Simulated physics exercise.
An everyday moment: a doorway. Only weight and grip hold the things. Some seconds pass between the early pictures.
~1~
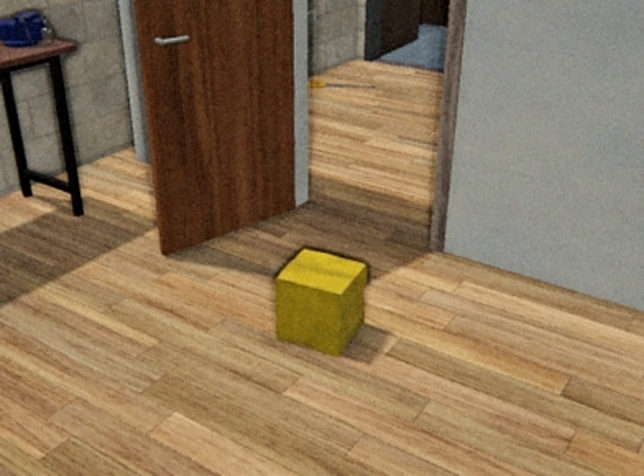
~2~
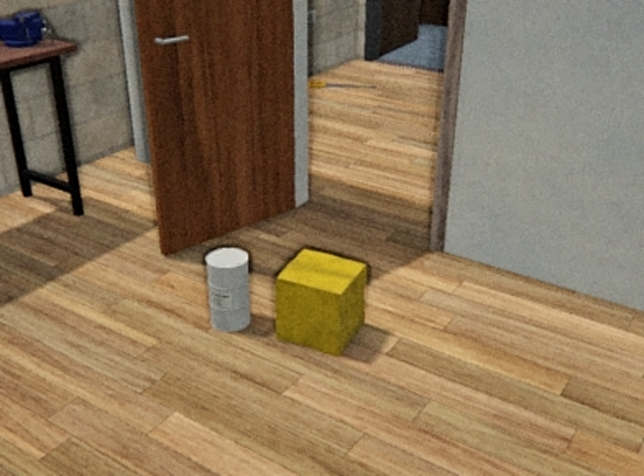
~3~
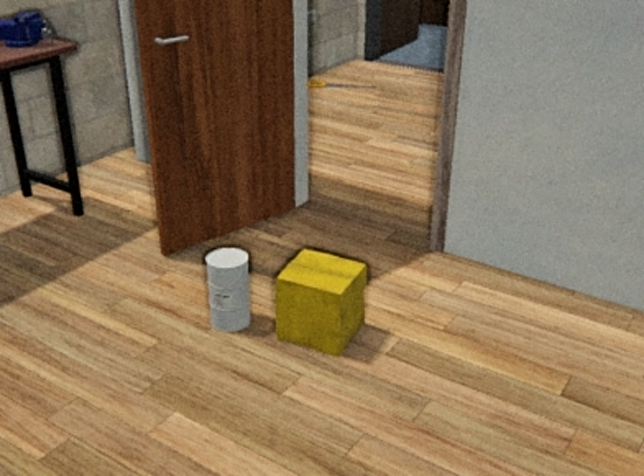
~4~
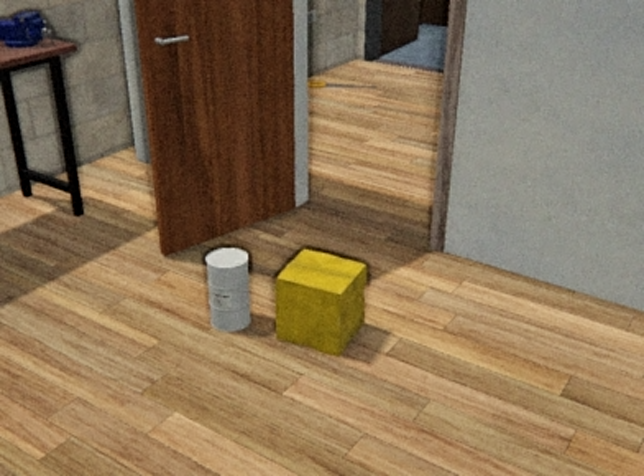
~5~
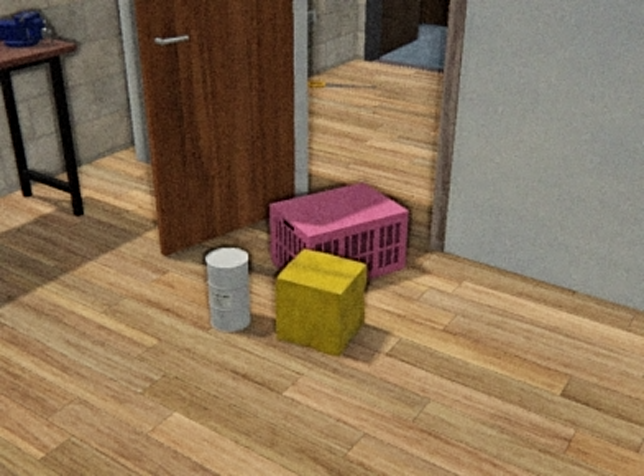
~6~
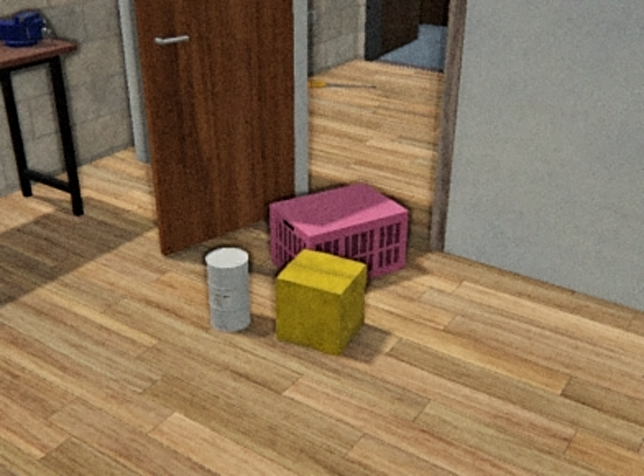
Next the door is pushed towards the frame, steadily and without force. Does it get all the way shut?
Outcome: The door jams.
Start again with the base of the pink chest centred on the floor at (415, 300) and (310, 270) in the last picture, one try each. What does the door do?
In the first case it shuts; in the second case it is blocked.
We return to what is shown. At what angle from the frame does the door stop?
About 65°.
Then, 0.40 s on from there, door at 97°.
Then, 0.70 s on from there, door at 81°.
Then, 0.90 s on from there, door at 70°.
Then, 1.00 s on from there, door at 65°.
In the end, door at 64°; all 3 unmoved. At the end, from the last picture's camera, pink chest near (344, 237).
